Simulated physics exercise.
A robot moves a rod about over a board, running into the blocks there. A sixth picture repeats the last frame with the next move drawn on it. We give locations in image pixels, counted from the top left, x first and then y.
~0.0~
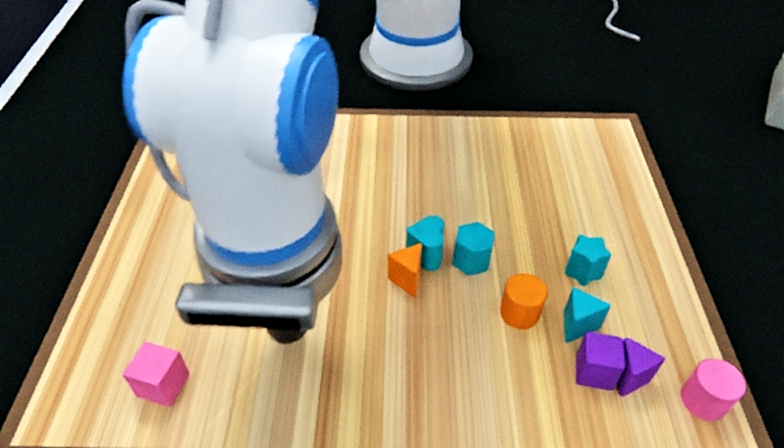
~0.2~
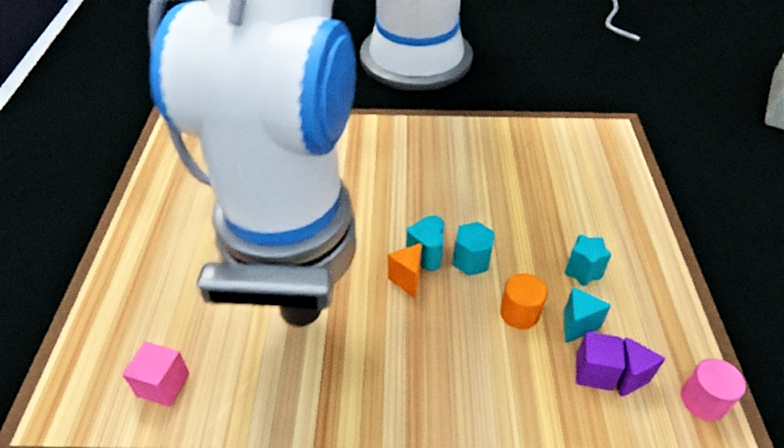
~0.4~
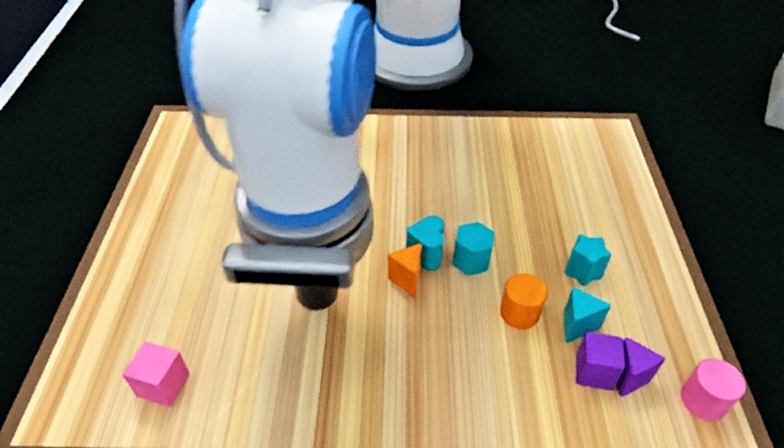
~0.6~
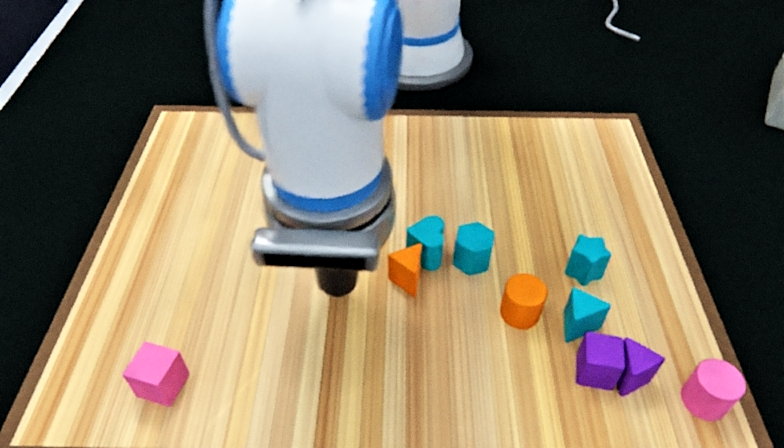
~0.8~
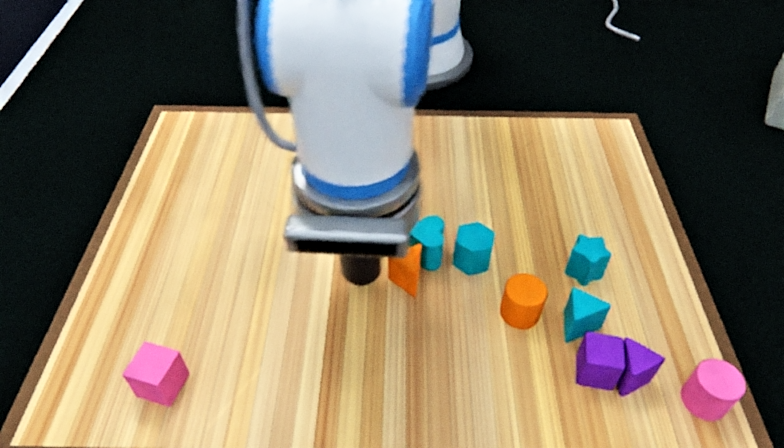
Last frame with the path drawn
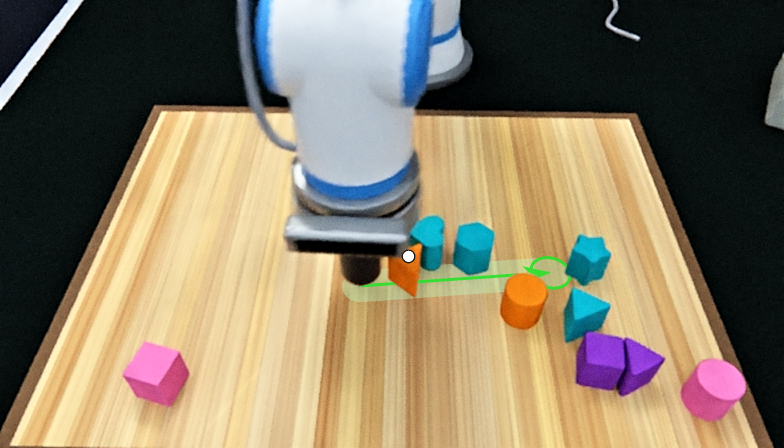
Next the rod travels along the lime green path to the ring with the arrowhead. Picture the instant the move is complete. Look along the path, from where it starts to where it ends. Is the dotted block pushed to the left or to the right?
Sideways, to the right.
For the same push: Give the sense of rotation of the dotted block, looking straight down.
Answer: Clockwise.
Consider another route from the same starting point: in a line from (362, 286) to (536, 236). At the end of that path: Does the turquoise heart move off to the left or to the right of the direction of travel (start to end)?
The left-hand side.
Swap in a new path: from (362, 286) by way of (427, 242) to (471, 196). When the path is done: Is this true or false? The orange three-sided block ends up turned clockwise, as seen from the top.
The statement is correct.
Path on the board, from (362, 286) to (550, 273); the dot is on the orange three-sided block.
What follows on the original path. One third of the way, rod (428, 267); orange three-sided block (461, 254), turned 40° clockwise; turquoise heart (435, 228), turned 30° anticlockwise; turquoise hexagonal block (481, 235), turned 20° anticlockwise.
Two thirds of the way, rod (492, 262); orange three-sided block (526, 260), turned 70° clockwise; turquoise heart (437, 227), turned 40° anticlockwise; turquoise hexagonal block (502, 225), turned 80° anticlockwise.
At the end, rod (555, 258); orange three-sided block (582, 269), turned 100° clockwise; turquoise heart (437, 227), turned 40° anticlockwise; turquoise hexagonal block (509, 222), turned 110° anticlockwise; orange circular block in place; turquoise star (598, 247).
